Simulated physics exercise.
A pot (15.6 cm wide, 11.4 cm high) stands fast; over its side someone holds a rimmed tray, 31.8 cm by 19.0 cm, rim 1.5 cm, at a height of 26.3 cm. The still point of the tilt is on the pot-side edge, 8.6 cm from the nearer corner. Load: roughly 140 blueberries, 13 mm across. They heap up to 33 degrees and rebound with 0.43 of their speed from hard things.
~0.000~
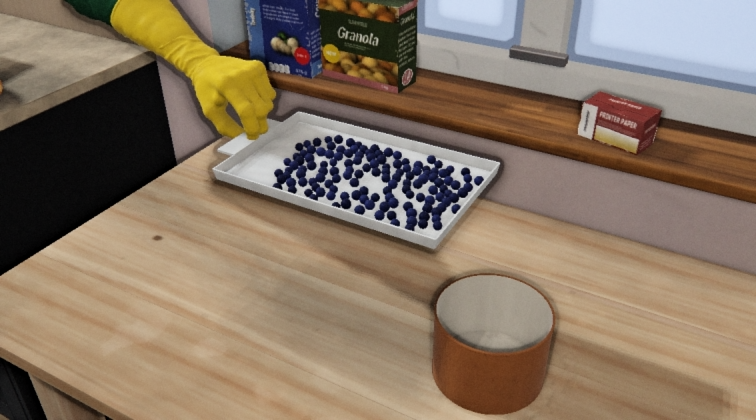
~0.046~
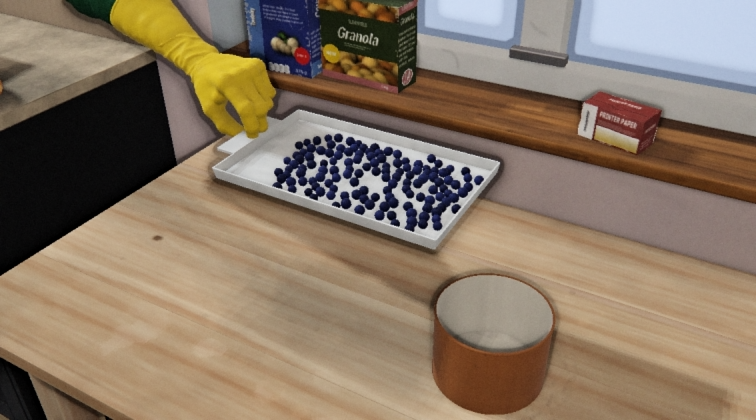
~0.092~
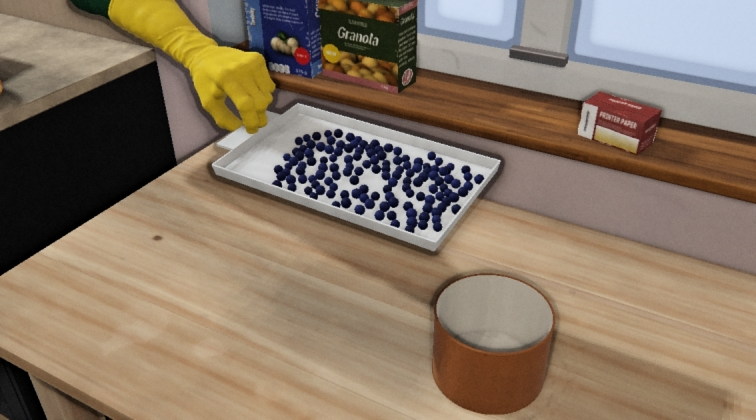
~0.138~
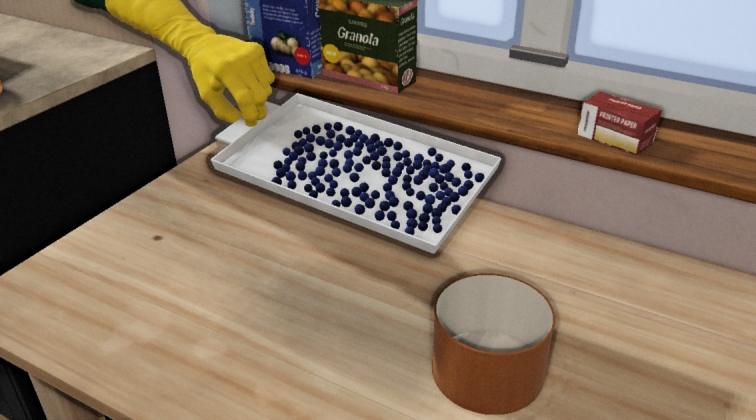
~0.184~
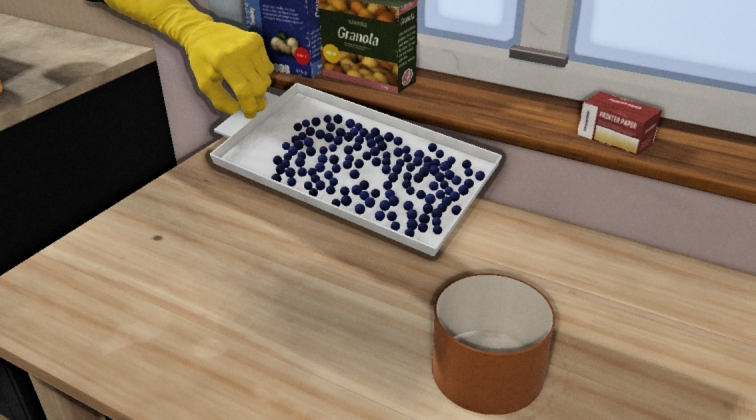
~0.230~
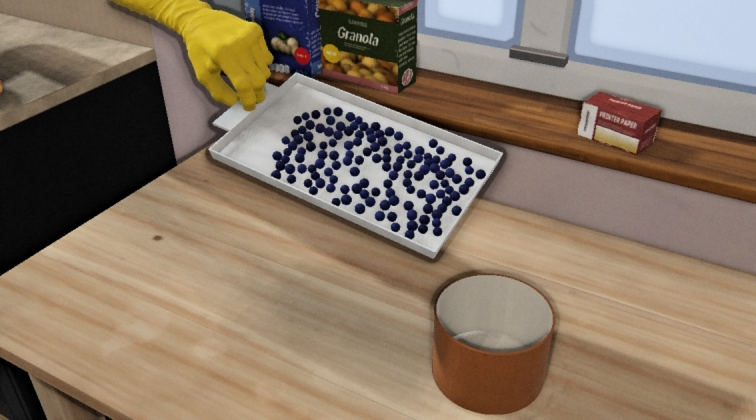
On a wooden kitchen counter, a yellow-gloved hand grips the left end of a white rimmed tray scattered with blueberries, behind a brown pot. The hand slowly raises that end, slanting the tray gently down toward the right, while the berries shift only slightly and the pot stays still.
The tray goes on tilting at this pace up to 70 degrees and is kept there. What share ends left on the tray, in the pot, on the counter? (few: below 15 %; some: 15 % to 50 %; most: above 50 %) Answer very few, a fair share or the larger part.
Tray the larger part, pot very few, counter very few.
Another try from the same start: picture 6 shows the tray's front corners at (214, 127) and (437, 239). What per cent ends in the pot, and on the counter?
Pot 0, counter 0.
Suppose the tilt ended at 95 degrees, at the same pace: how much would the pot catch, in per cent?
In that case some 10 per cent.
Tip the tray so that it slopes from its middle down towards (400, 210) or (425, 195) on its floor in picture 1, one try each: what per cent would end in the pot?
About 0 and 5 per cent.
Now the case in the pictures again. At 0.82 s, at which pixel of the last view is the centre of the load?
Around (392, 189).
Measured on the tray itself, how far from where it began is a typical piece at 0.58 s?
Roughly 4 cm.
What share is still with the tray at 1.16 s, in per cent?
Roughly 100 per cent.
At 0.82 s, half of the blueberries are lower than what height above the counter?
Roughly 30 cm.
After 0.58 s, tilt 41 degrees; the tray holds 100 %, the pot 0 %.
After 0.82 s, tilt 60 degrees; the tray holds 100 %, the pot 0 %.
Then, at 1.16 s, tilt 70 degrees; the tray holds 100 %, the pot 0 %.
By 1.9 s all is still; tray 100 %, pot 0 %, counter 0 %.
